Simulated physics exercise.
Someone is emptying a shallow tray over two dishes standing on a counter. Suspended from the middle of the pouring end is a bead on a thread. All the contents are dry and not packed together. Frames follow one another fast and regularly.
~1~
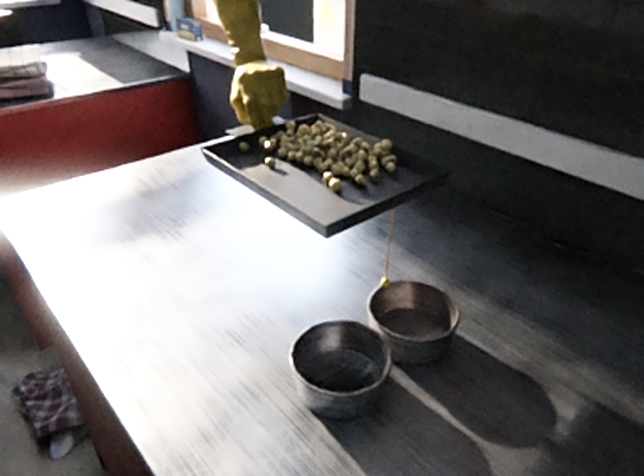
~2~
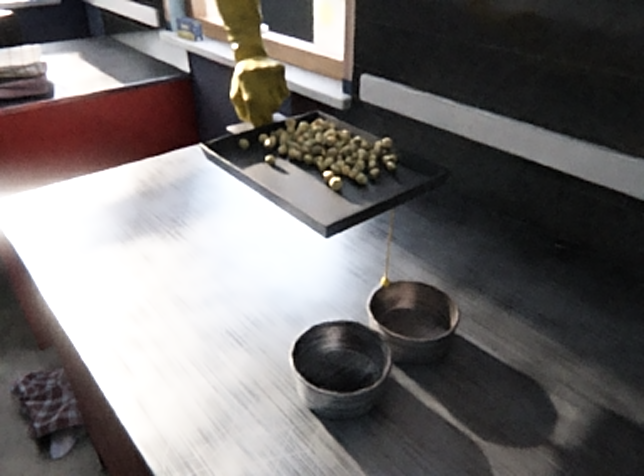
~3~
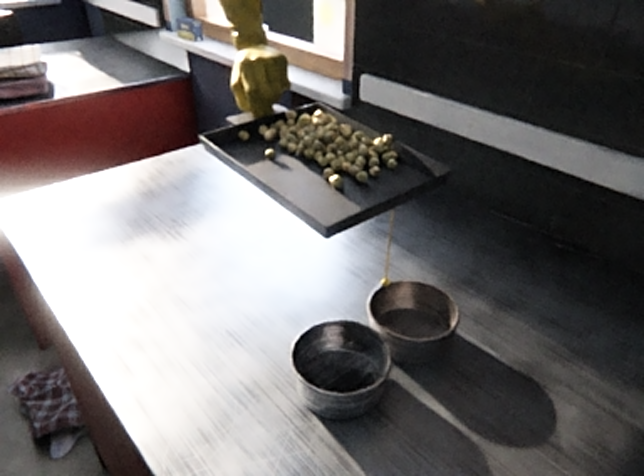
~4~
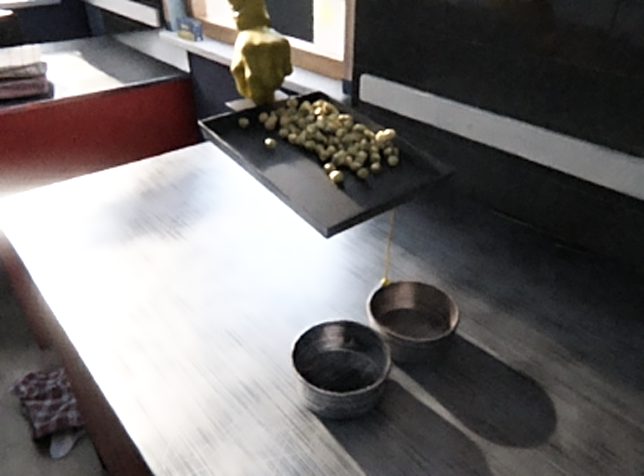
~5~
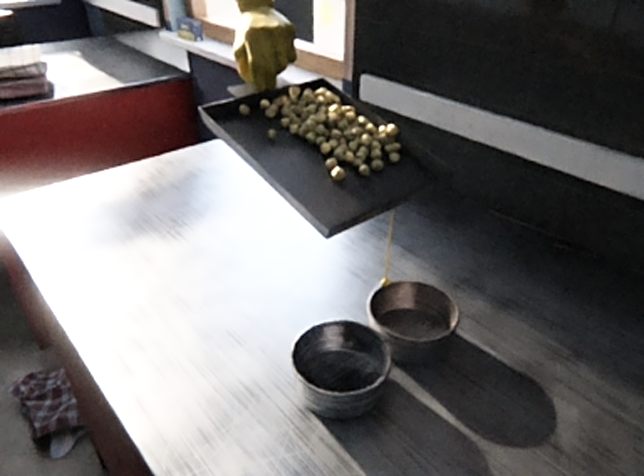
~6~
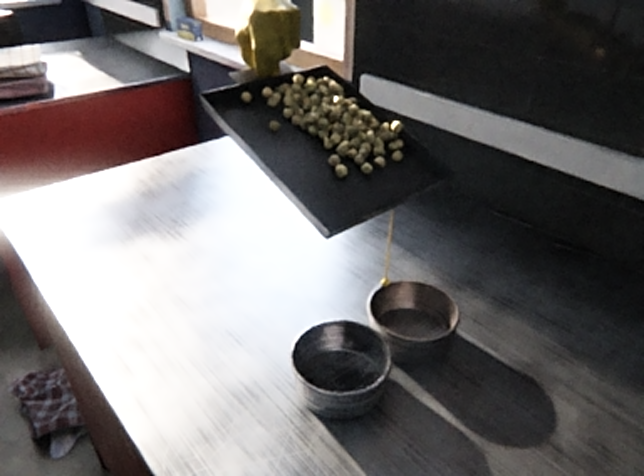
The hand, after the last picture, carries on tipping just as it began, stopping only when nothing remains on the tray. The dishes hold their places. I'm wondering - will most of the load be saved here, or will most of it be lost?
Most of it finds a dish.
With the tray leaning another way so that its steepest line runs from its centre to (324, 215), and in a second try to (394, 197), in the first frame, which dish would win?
Leftward dish on the first try, Rightward dish on the second.
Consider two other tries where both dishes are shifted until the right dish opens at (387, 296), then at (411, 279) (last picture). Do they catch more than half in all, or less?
For the two tries in order: Not as much as half, not as much as half.
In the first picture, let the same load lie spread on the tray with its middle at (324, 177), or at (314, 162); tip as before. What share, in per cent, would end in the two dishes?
Close to 60 and close to 60 per cent.
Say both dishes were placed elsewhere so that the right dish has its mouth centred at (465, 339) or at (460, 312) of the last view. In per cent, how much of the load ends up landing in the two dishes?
It would be near 10 per cent first and near 70 per cent second.
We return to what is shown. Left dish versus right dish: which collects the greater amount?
Note: Fuller is the one placed right.
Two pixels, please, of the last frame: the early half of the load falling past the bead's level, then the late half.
The leading part at (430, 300), the rest of it at (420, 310).
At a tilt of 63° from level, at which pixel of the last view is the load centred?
I'd mark the middle close to (394, 184).
Just after the last frame, tray tipped steeply; the larger part on the tray; just a few in the right dish; just a few outside both; about a tenth in the air.
A moment on, tray tipped past a quarter turn; roughly half on the tray; just a few in the left dish; about a tenth in the right dish; about a tenth outside both; roughly a quarter in the air.
Further on, tray tipped past a quarter turn; roughly a quarter in the left dish; roughly half in the right dish; roughly a third outside both; just a few in the air.
When it is over, tray tipped past a quarter turn; roughly a quarter in the left dish; roughly half in the right dish; roughly a third outside both.
